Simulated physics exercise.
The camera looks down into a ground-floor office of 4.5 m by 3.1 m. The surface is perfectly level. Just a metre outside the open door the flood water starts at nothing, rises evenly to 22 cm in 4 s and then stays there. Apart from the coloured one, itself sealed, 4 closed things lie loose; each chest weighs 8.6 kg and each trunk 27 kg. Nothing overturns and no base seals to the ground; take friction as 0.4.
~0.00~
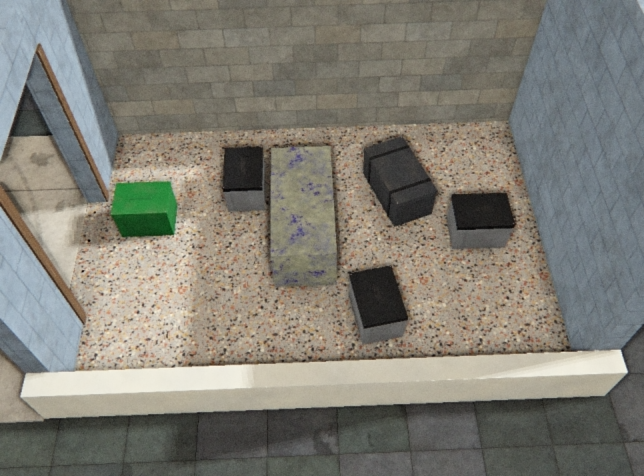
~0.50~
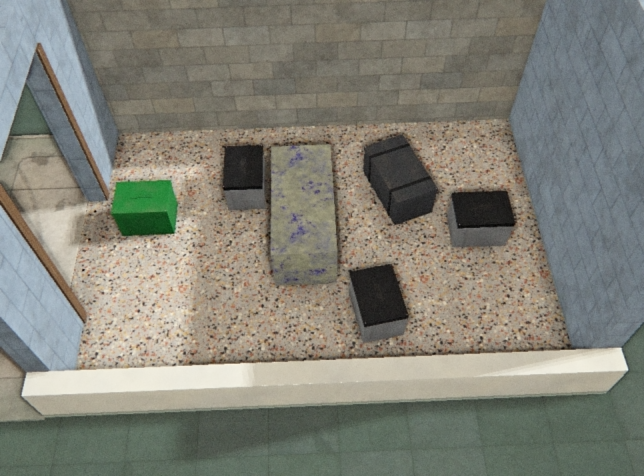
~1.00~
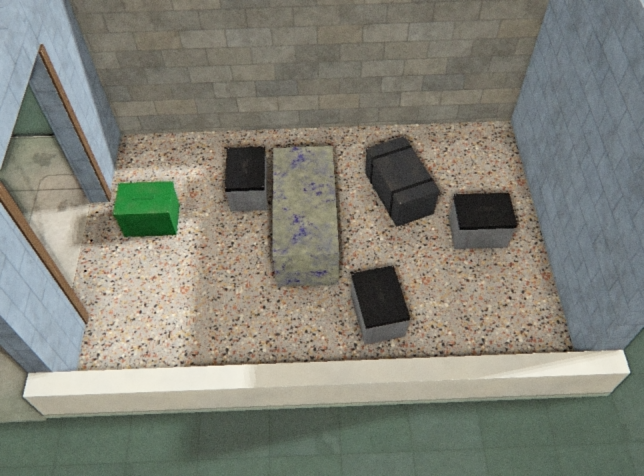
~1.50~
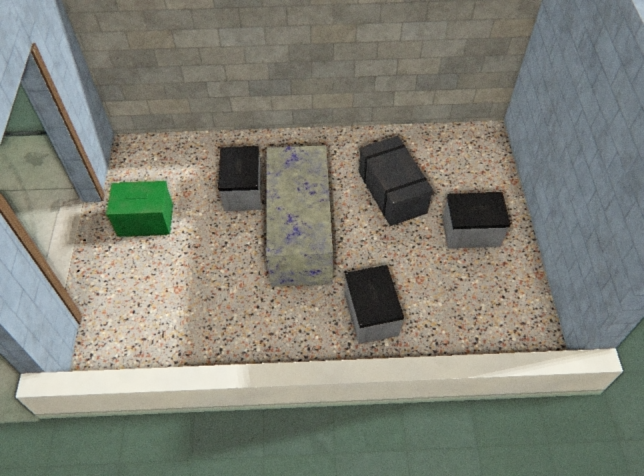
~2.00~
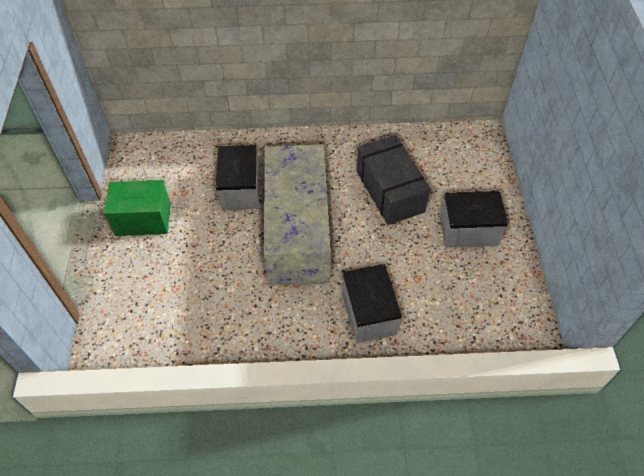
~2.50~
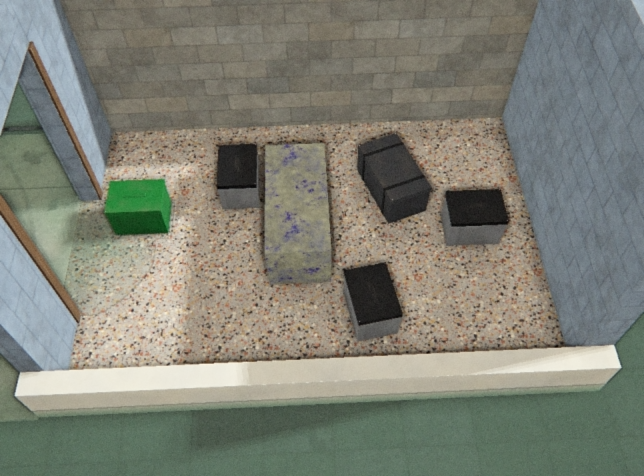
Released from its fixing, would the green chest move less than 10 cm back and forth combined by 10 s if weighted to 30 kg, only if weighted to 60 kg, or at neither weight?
Just the heavier is sufficient.
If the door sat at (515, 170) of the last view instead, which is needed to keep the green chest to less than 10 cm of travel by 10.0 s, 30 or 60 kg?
Moved there, the heavy choice alone works.
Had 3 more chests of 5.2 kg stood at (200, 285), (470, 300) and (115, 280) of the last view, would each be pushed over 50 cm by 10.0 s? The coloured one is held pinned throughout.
In that order: More, over, past it.
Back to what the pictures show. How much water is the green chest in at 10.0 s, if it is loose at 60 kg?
Depth: Approx. 10 cm.
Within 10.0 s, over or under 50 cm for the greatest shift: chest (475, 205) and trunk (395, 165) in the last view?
Object 1: Surpassed, object 2: Not surpassed.
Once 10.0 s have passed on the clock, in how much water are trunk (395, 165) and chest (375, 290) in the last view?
First about 7 cm, second about 11 cm.
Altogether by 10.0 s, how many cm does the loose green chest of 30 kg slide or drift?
150 cm in all.
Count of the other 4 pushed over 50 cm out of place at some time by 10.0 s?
Answer: 3.
After 3.5 s the green chest would be 0 cm from its start with 30 kg and 0 cm from its start with 60 kg; 6 cm of water round it then.
After 4.5 s the green chest would be 16 cm from its start with 30 kg and 0 cm from its start with 60 kg; 7 cm of water round it then.
After 7.0 s the green chest would be 54 cm from its start with 30 kg and 0 cm from its start with 60 kg; 8 cm of water round it then.
After 10.0 s the green chest would be 130 cm from its start with 30 kg and 0 cm from its start with 60 kg; 10 cm of water round it then.
